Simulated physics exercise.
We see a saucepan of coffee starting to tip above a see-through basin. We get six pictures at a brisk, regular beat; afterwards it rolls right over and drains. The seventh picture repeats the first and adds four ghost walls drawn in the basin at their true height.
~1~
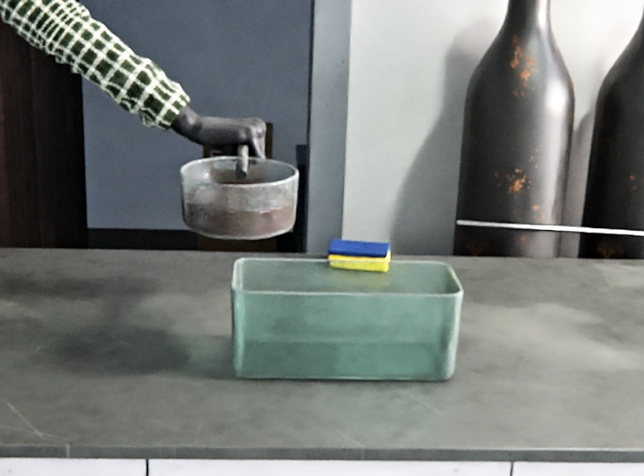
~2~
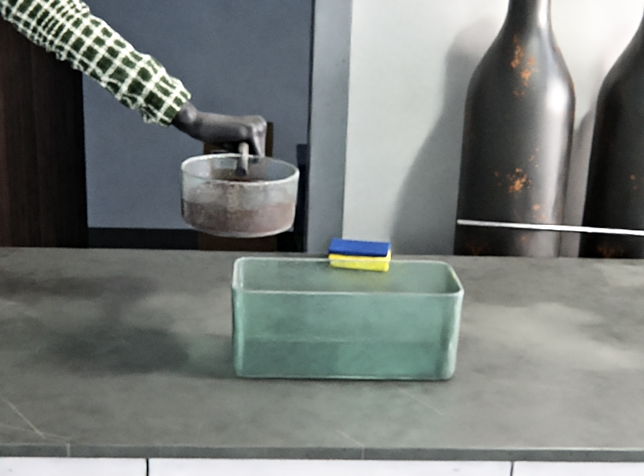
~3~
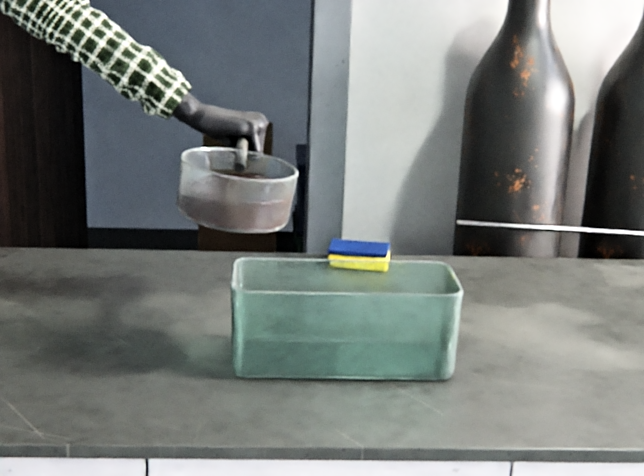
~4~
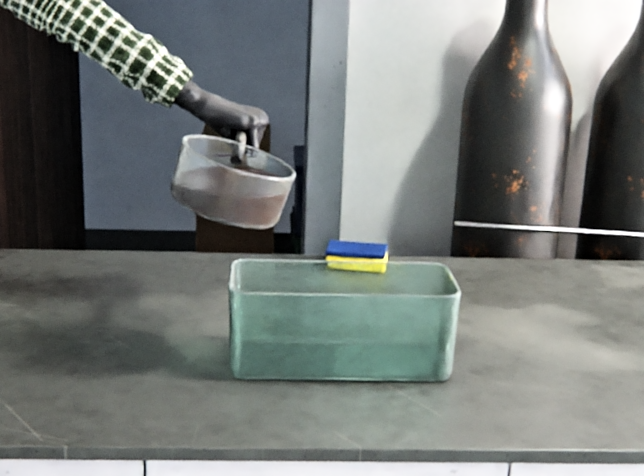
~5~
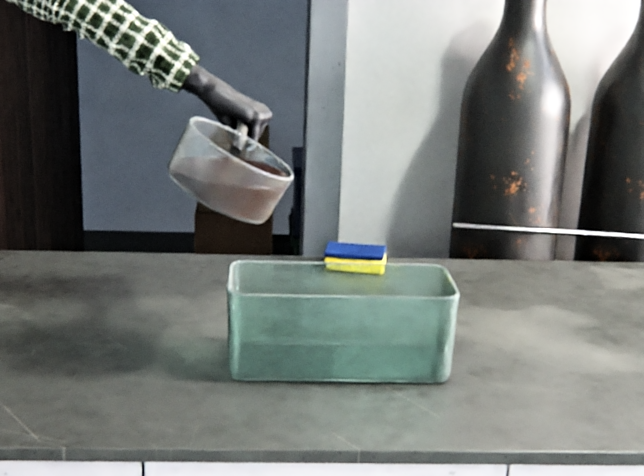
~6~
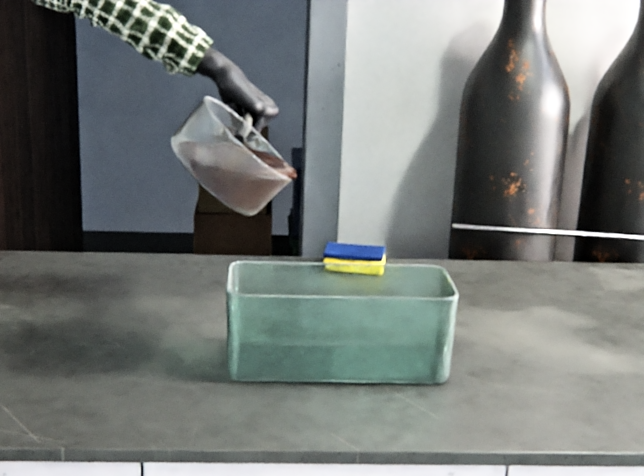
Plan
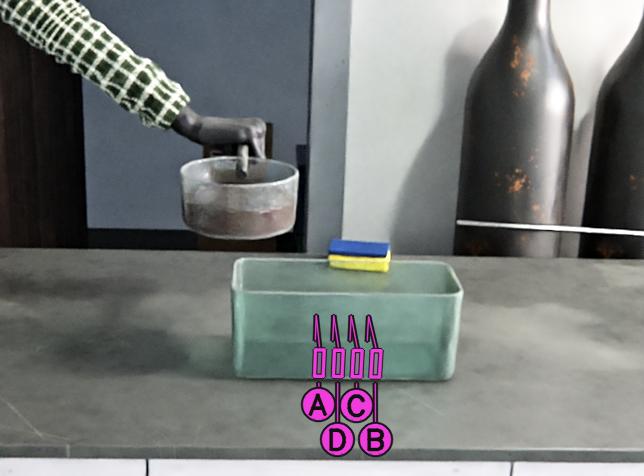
Gloved hand in a checked sleeve tilting a clear pan of brown liquid rightward above a see-through basin, liquid reaching the lip.
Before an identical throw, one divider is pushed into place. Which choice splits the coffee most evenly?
Take B.
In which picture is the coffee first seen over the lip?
In picture 6.
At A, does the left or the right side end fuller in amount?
The right one.
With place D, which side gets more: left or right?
The right side.
On the marked copy, A at (318, 382); B at (375, 383); C at (356, 383); D at (337, 383).
If A is chosen, about 11 % ends left of the wall and 87 % right of it.
If B is chosen, about 48 % ends left of the wall and 50 % right of it.
If C is chosen, about 19 % ends left of the wall and 79 % right of it.
If D is chosen, about 13 % ends left of the wall and 85 % right of it; 3 % is lost outside.
